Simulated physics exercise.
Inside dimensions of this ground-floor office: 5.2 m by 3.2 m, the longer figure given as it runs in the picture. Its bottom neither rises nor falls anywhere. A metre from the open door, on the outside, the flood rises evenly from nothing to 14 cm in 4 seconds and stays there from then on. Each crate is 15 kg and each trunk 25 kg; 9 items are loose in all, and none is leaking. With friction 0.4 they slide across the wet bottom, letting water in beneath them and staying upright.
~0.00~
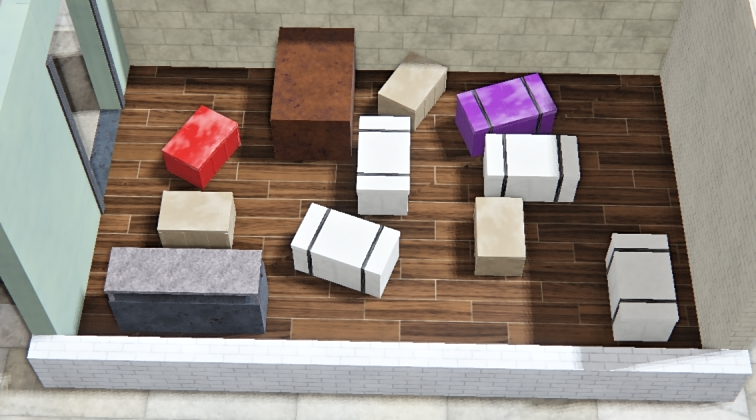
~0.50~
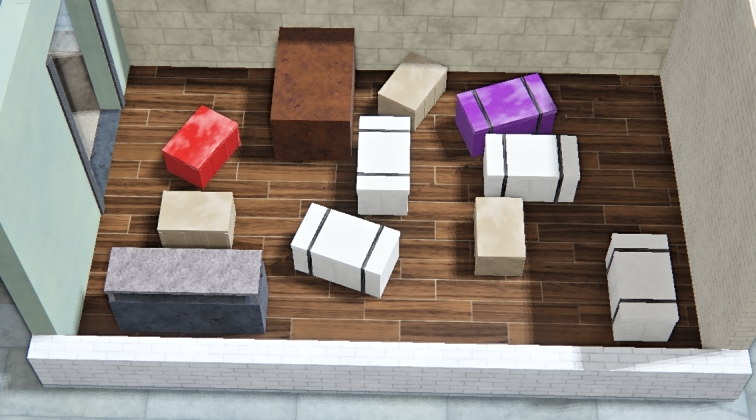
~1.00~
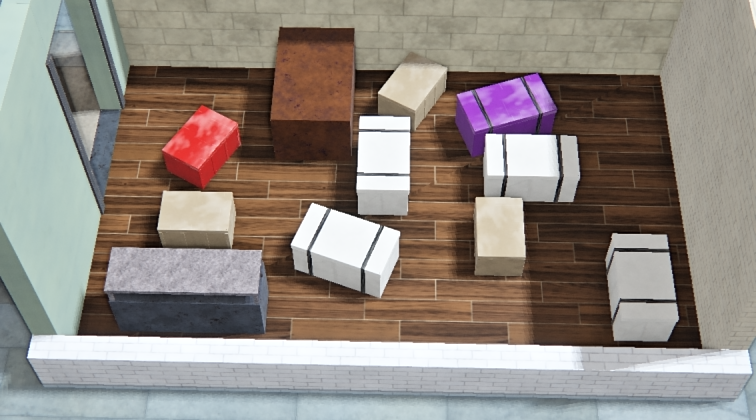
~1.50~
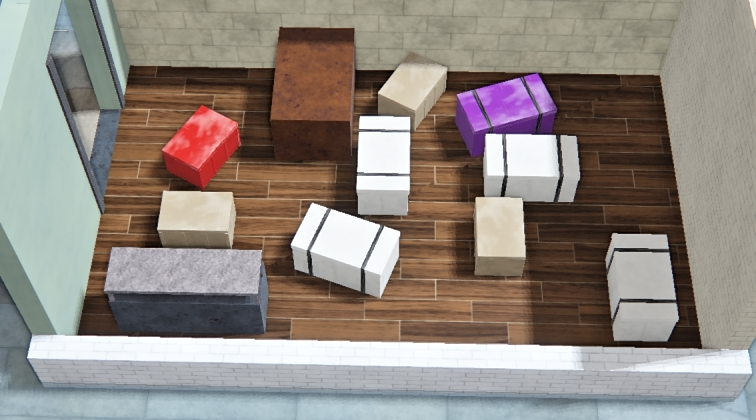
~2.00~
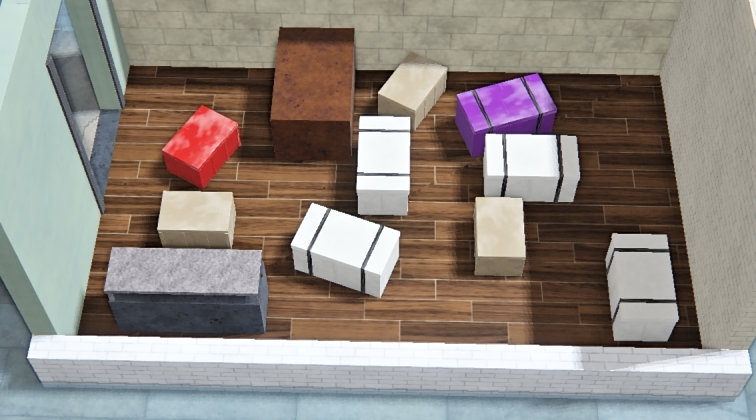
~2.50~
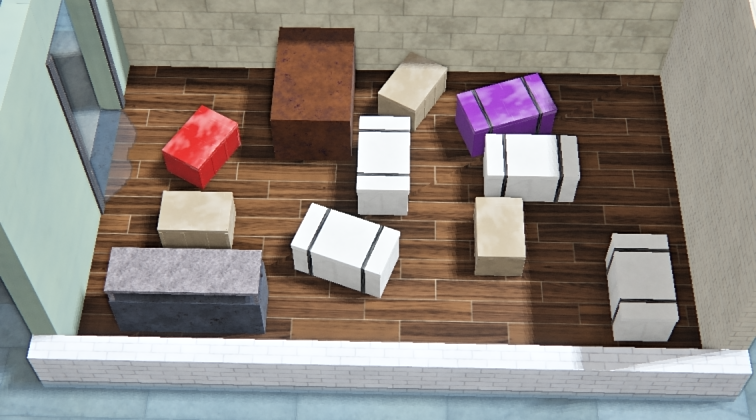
The clip opens on a wood-floored room holding a red crate, a purple trunk, pale crates and strapped white trunks, with pale paving outside. The ground outside then turns bluish under a spreading sheet of water, and finally a small patch slips in at the left doorway while everything inside stays still.
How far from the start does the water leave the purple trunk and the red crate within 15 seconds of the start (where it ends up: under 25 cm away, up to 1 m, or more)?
For the purple trunk I'd expect next to no motion, and for the red crate a long journey.
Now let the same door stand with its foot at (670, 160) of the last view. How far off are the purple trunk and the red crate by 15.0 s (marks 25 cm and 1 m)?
Result - purple trunk: Large displacement, red crate: Negligible displacement.
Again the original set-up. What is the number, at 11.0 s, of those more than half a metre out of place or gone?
2.
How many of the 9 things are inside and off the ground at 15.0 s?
Of them, 4.
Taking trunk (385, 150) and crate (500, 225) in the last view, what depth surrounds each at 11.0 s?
First roughly 4 cm, second roughly 2 cm.
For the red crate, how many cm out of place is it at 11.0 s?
It has shifted about 200 cm.
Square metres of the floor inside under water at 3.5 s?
About 1.0 m2.
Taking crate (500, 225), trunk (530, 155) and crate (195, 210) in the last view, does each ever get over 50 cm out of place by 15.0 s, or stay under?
The first is bigger, the second not bigger and the third bigger.
After 3.5 s the purple trunk is near (507, 102), 0.0 m from its start, aground; the red crate is near (200, 136), 0.0 m from its start, aground; 0 afloat.
After 6.8 s the purple trunk is near (507, 102), 0.0 m from its start, aground; the red crate is near (265, 159), 0.7 m from its start, aground; 0 afloat.
After 11.0 s the purple trunk is near (507, 102), 0.0 m from its start, aground; the red crate is near (405, 237), 2.1 m from its start, aground; 0 afloat.
After 15.0 s the purple trunk is near (507, 102), 0.0 m from its start, aground; the red crate is near (630, 311), 4.0 m from its start, afloat; 4 afloat.
